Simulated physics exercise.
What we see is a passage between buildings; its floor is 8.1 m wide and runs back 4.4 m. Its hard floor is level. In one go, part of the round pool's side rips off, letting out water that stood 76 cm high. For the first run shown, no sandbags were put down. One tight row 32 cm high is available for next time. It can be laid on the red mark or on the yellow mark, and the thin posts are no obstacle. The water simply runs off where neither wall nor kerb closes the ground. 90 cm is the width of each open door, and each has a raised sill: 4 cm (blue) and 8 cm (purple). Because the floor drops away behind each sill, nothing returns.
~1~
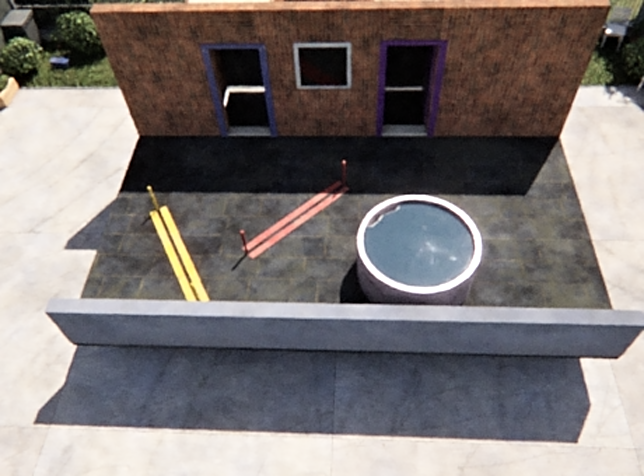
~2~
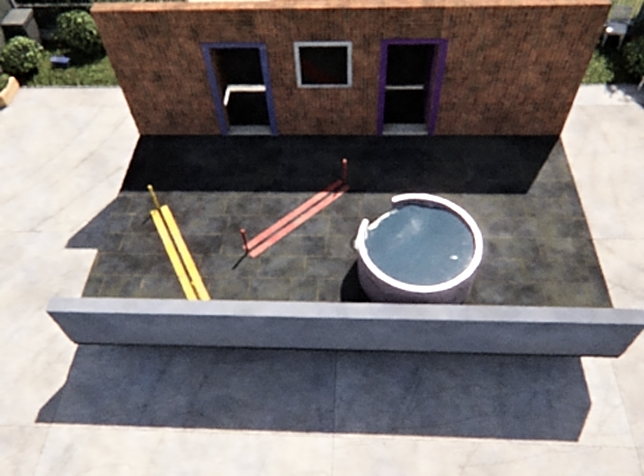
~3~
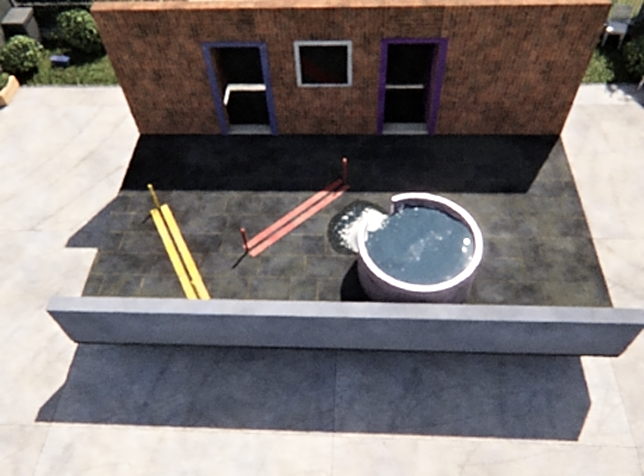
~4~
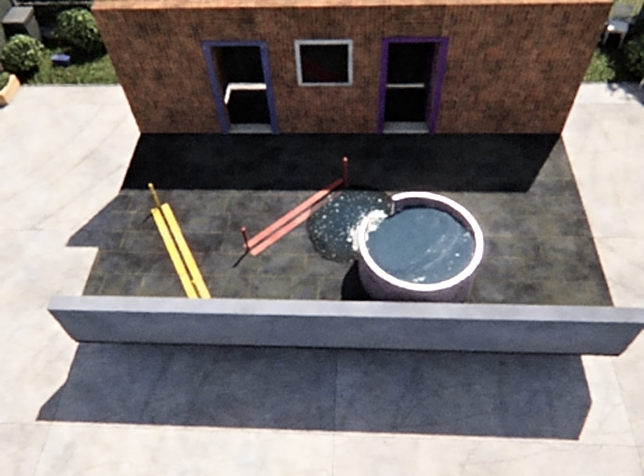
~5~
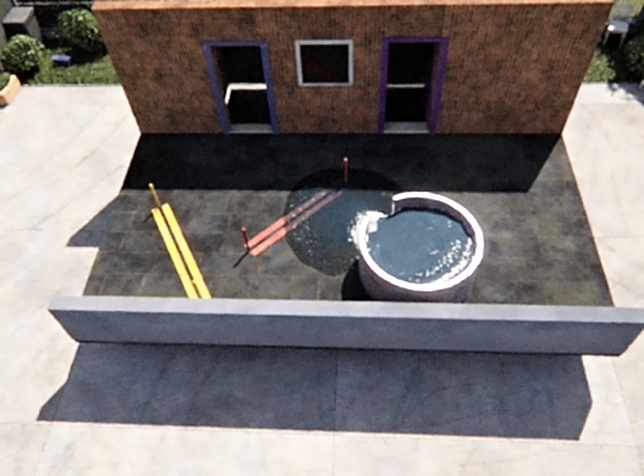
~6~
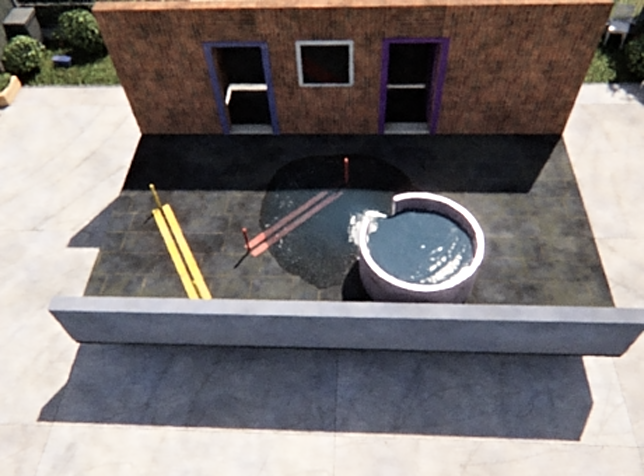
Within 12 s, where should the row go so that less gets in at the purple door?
On the yellow outline.
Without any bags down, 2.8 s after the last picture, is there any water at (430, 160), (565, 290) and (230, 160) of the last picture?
One by one, I'd say swamped, spared and swamped.
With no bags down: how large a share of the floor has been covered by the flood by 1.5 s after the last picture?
The flood covers close to 50 per cent of the floor.
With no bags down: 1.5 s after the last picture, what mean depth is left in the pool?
I'd estimate the average depth at close to 41 centimetres.
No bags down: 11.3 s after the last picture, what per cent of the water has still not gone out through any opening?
I'd put what remains at some 38 per cent.
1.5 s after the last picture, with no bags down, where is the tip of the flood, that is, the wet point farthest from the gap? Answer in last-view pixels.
The front reaches farthest at about (152, 136).
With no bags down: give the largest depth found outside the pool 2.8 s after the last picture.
I'd say some 18 centimetres at most.
Then, 0.7 s after the last picture water covers 35 % of the floor and is deepest (32 cm) near (371, 235) in the run without bags; in at the purple door, 0 L with no bags, 0 L with the row on red, 0 L on yellow.
Then, 1.5 s after the last picture water covers 50 % of the floor and is deepest (24 cm) near (371, 235) in the run without bags; in at the purple door, 2 L with no bags, 28 L with the row on red, 0 L on yellow.
Then, 2.8 s after the last picture water covers 55 % of the floor and is deepest (18 cm) near (371, 235) in the run without bags; in at the purple door, 3 L with no bags, 63 L with the row on red, 1 L on yellow.
Then, 6.3 s after the last picture water covers 55 % of the floor and is deepest (10 cm) near (371, 235) in the run without bags; in at the purple door, 3 L with no bags, 84 L with the row on red, 1 L on yellow.
Then, 11.3 s after the last picture water covers 40 % of the floor and is deepest (5 cm) near (371, 235) in the run without bags; in at the purple door, 3 L with no bags, 85 L with the row on red, 1 L on yellow.
